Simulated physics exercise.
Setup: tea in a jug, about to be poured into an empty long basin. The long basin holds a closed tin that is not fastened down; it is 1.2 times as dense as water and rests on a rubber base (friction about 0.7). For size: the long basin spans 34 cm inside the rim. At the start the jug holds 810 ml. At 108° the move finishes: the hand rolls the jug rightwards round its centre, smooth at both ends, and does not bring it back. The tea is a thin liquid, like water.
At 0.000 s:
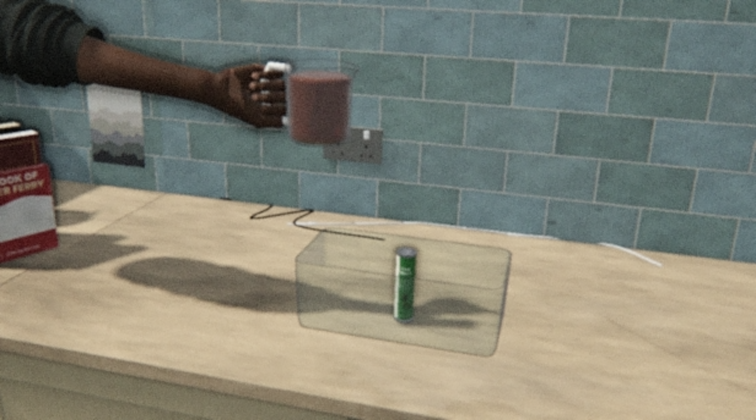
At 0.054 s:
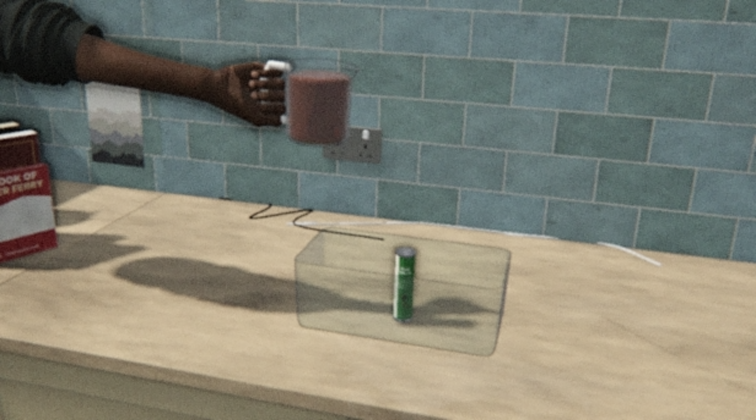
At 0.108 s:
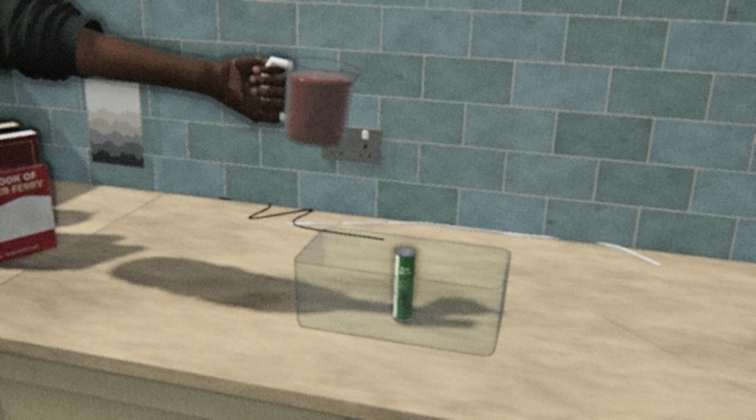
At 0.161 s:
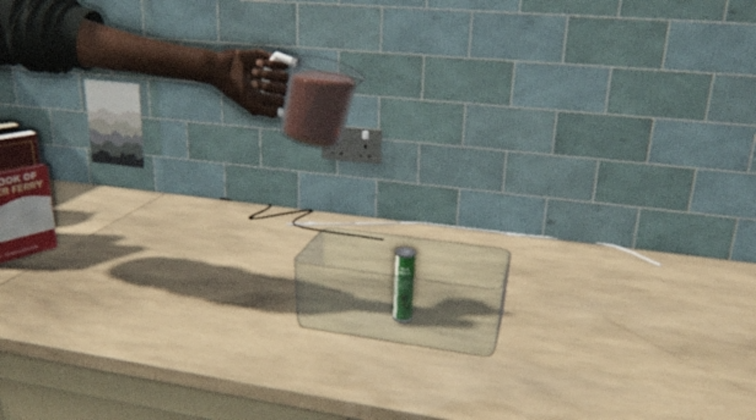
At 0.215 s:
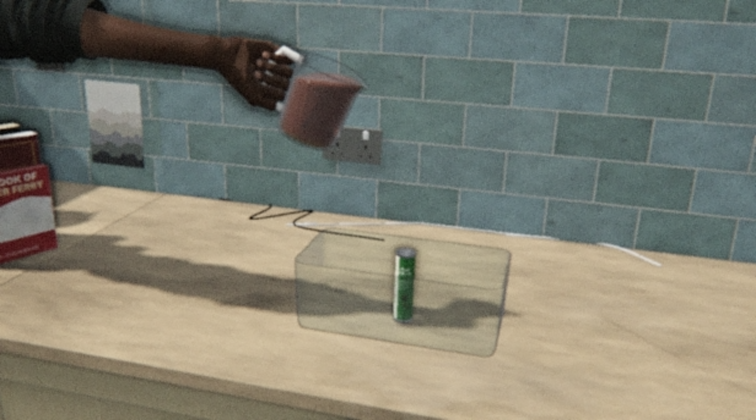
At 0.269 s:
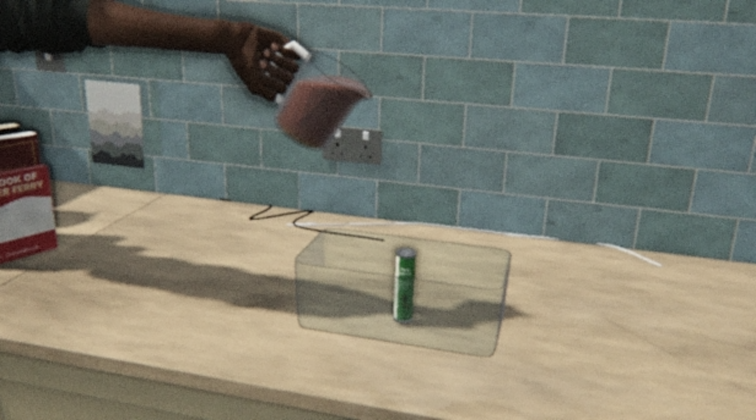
A hand tilts a jug of tea steadily rightwards above a clear basin holding a green tin.
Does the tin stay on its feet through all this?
Yes.
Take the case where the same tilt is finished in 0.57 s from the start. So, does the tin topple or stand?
With that tilt, the tin stays on its base.
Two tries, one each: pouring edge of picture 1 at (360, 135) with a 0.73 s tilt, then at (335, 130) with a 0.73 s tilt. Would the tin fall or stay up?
First it tips over; then it stays on its base.
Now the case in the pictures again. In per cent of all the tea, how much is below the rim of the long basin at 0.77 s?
52 per cent or thereabouts.
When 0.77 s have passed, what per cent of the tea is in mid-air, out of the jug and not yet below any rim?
Airborne share: Near 34 %.
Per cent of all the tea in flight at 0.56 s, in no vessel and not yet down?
Near 36 per cent at that moment.
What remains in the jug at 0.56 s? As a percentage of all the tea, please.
About 58 percent.
Then, 0.56 s in, the tilt is 94° and 59 per cent is still to pour; the tin stands where it began.
Then, 0.77 s in, the tilt is 108° and 14 per cent is still to pour; the tin stands where it began.
Then, 0.99 s in, the tilt is 108° and 1 per cent is still to pour; the tin stands where it began.
Then, 1.23 s in, the tilt is 108° and 0 per cent is still to pour; the tin leans 5°.
Finally, the tin stands where it began.
